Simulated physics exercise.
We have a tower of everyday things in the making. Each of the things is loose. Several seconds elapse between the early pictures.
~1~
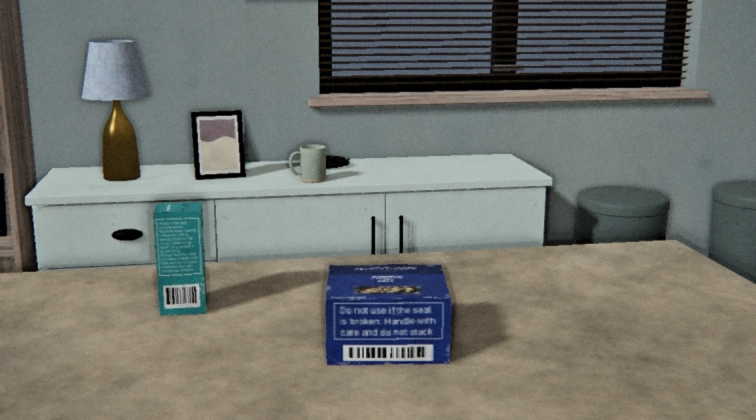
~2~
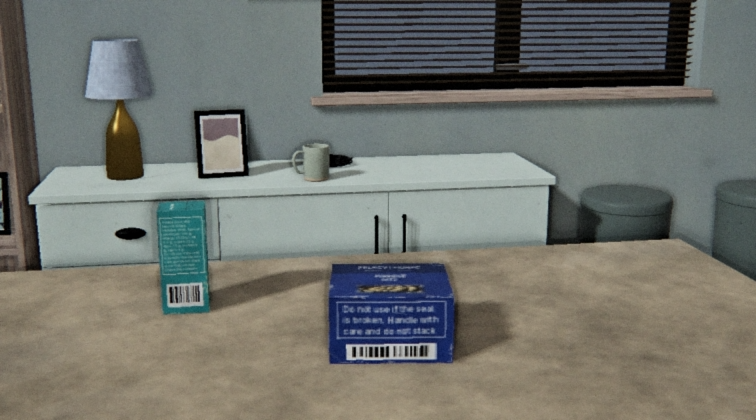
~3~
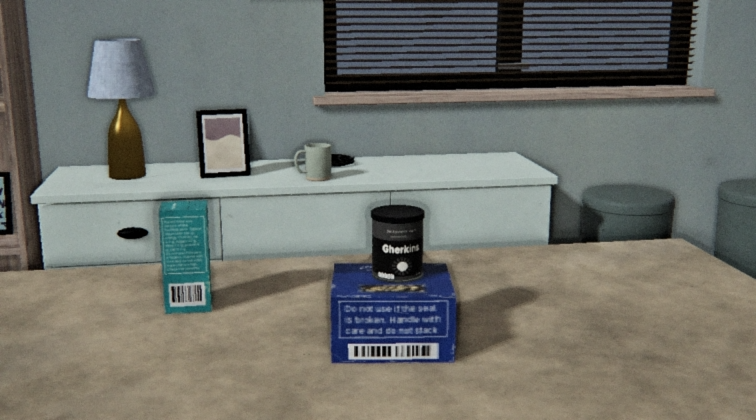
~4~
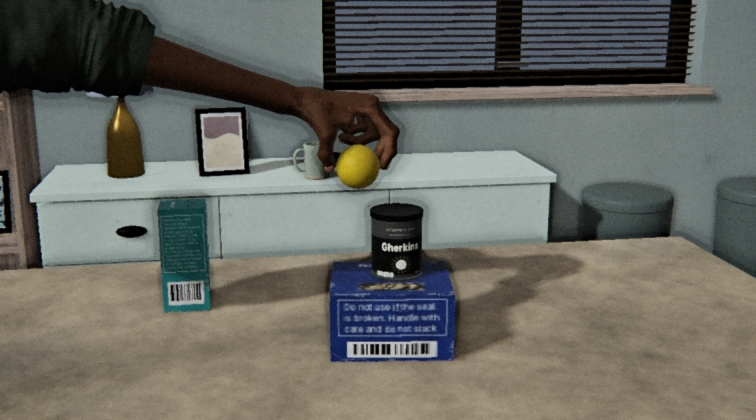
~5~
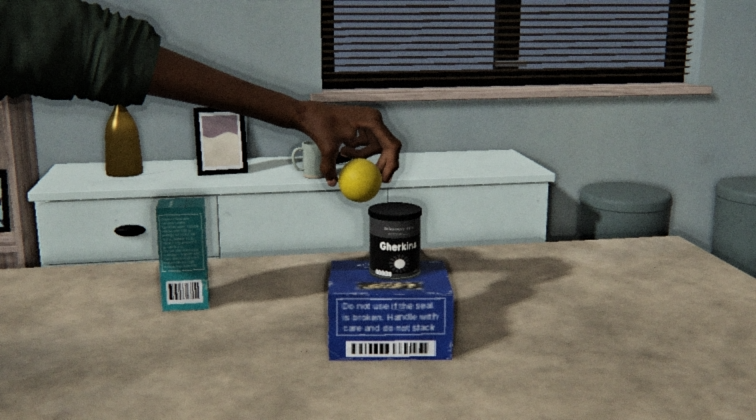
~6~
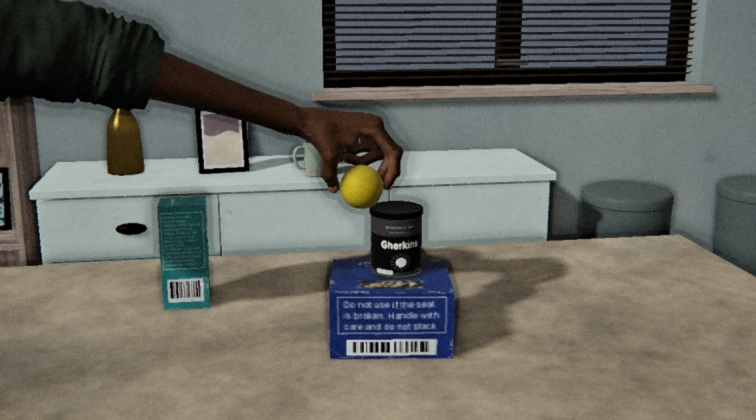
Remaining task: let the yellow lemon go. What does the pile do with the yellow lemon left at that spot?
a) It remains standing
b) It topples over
It topples over.
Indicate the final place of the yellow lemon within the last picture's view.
Look near (276, 320) in the final picture.
Then, 0.30 s later than the last frame, yellow lemon now fallen.
Then, 0.50 s later than the last frame, things are still on the move.
Then, 0.60 s later than the last frame, as before.
Then, 1.80 s later than the last frame, nothing new.
When it is over, fallen, yellow lemon; the other 3 as before. End places, in pixels of the last picture, yellow lemon near (276, 320). The pile loses its balance.
